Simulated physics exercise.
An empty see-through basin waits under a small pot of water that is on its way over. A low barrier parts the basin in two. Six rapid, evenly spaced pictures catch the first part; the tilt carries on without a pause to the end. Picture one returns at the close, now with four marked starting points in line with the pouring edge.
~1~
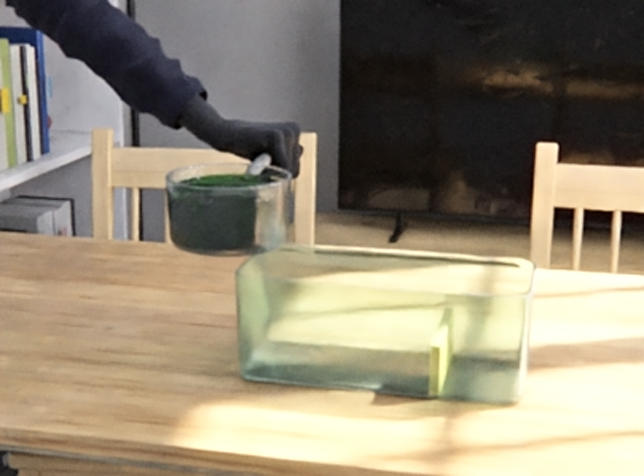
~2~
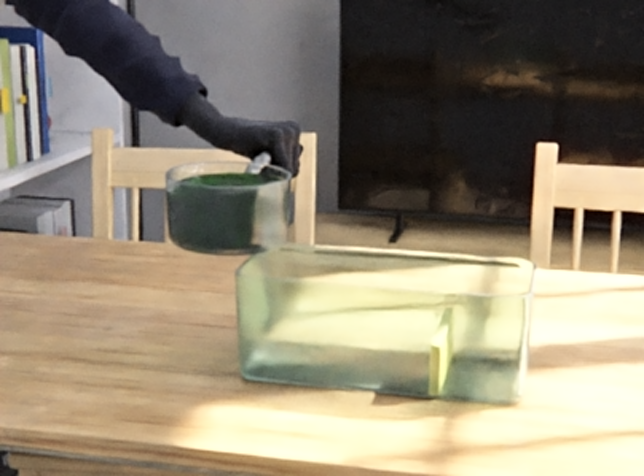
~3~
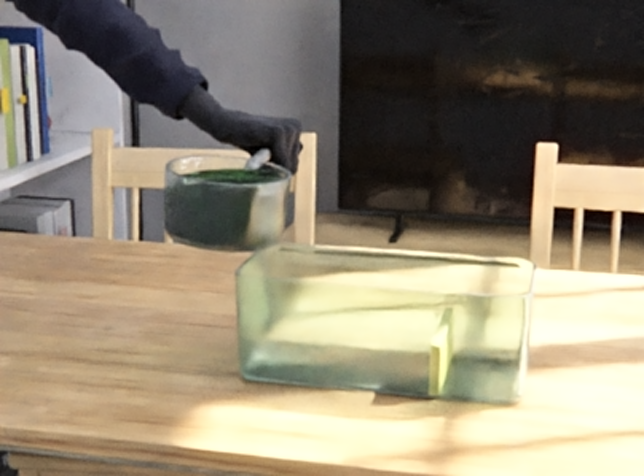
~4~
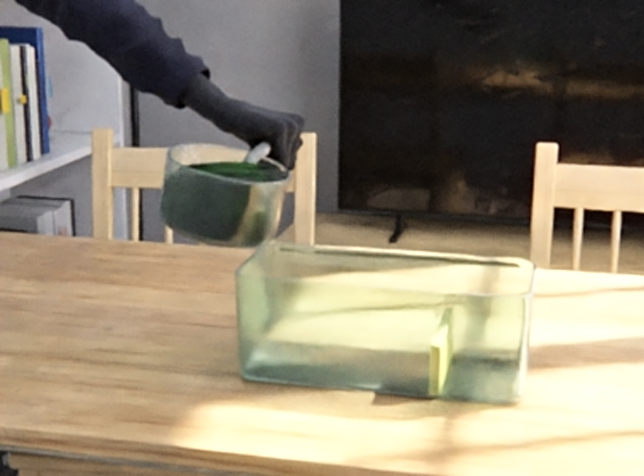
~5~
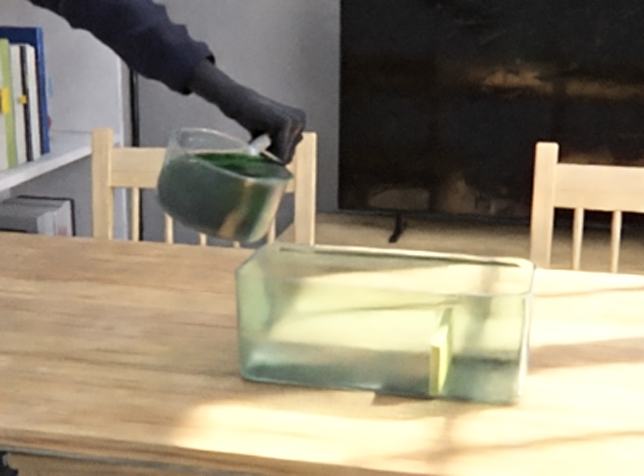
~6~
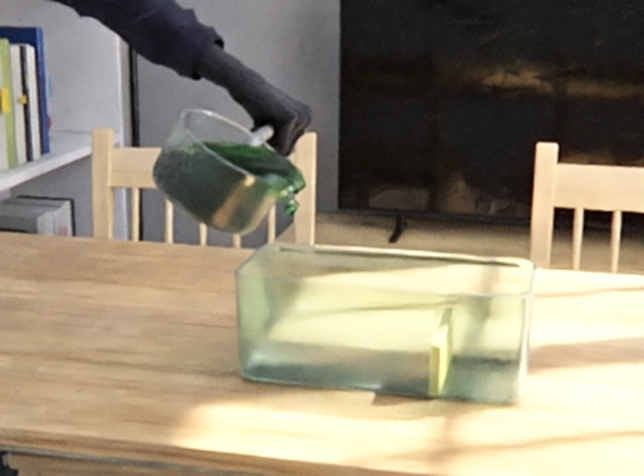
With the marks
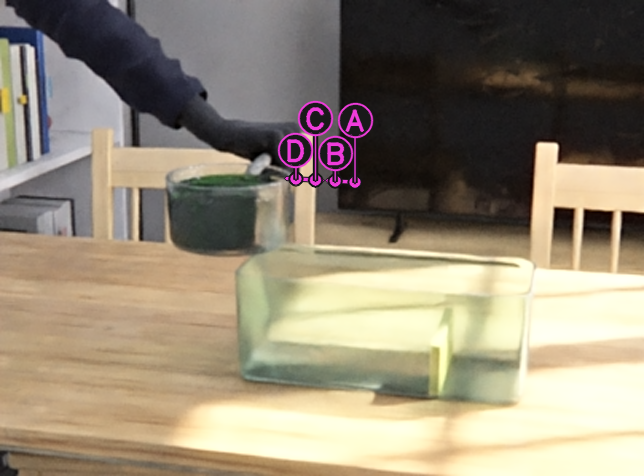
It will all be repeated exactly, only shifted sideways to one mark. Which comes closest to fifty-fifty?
It is A.
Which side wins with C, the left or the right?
More ends on the left.
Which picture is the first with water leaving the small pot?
Picture 5.
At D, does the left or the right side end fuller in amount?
The left one.
On the marked copy, A at (355, 182); B at (335, 181); C at (315, 180); D at (295, 178).
With A, about 51 % ends left of the wall and 48 % right of it.
With B, about 79 % ends left of the wall and 20 % right of it.
With C, about 93 % ends left of the wall and 2 % right of it; 5 % is lost outside.
With D, about 94 % ends left of the wall and 6 % right of it.
